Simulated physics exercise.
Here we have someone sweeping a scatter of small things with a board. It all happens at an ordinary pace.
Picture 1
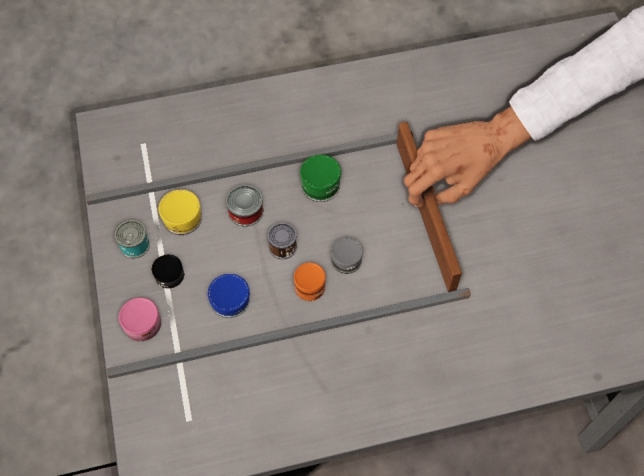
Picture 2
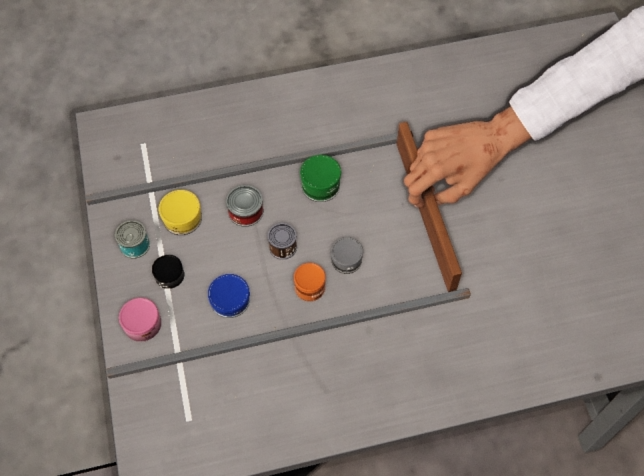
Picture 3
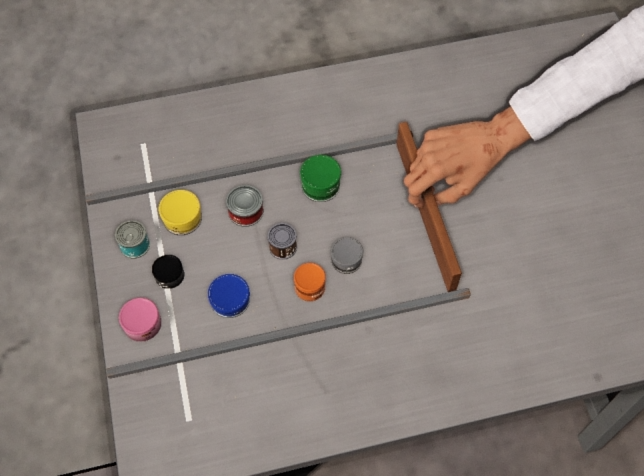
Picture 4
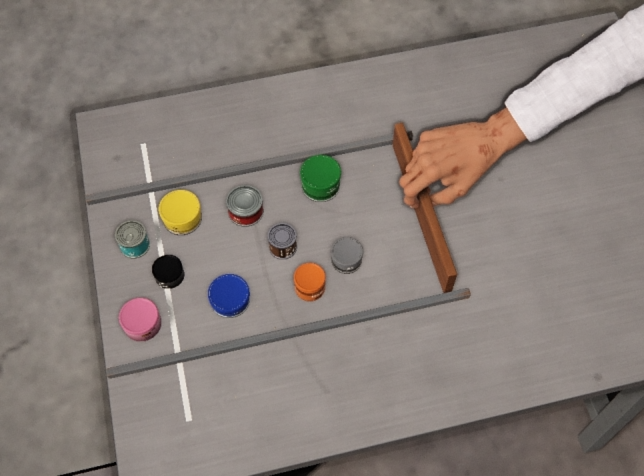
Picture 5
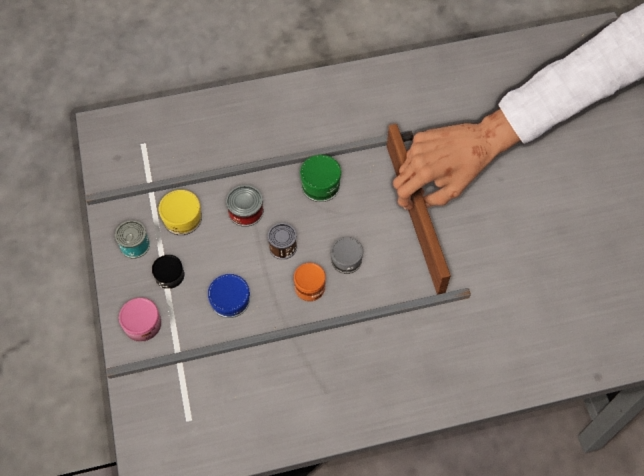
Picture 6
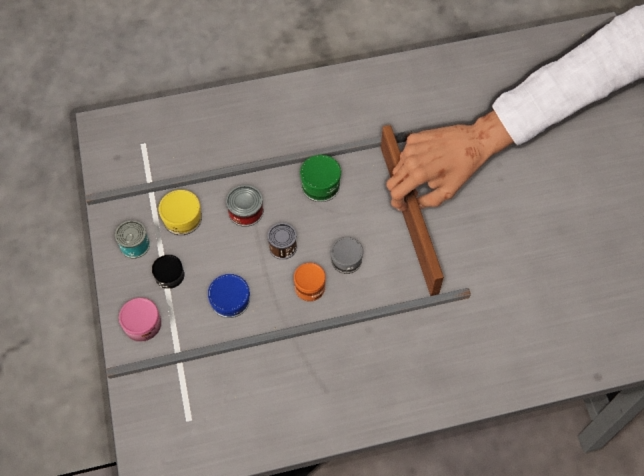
A hand gripping a brown wooden board stayed nearly still, then slid it slightly left between two rails, while the colourful little tubs and tins scattered across the grey table stayed where they were.
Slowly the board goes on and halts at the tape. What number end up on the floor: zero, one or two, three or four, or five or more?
Outcome: The number that fall off is one or two.
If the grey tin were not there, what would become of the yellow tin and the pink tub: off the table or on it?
The yellow tin does not fall, the pink tub goes over.
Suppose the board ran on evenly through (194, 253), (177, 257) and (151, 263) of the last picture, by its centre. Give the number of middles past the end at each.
It would be 0, 1 and 3.
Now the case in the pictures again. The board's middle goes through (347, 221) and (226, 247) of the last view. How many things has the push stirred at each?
At the one place 2, at the other 8.
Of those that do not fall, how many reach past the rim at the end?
2 of them.
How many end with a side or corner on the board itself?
It touches 4.
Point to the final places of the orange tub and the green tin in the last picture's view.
First (157, 325), then (134, 217).
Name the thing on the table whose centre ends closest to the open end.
Foremost is the turquoise tin.
A little later, none off yet; pink tub at rest near (141, 320); turquoise tin at rest near (133, 239); black tub at rest near (168, 272).
When it is over, the number that fall off is one or two; down, pink tub.
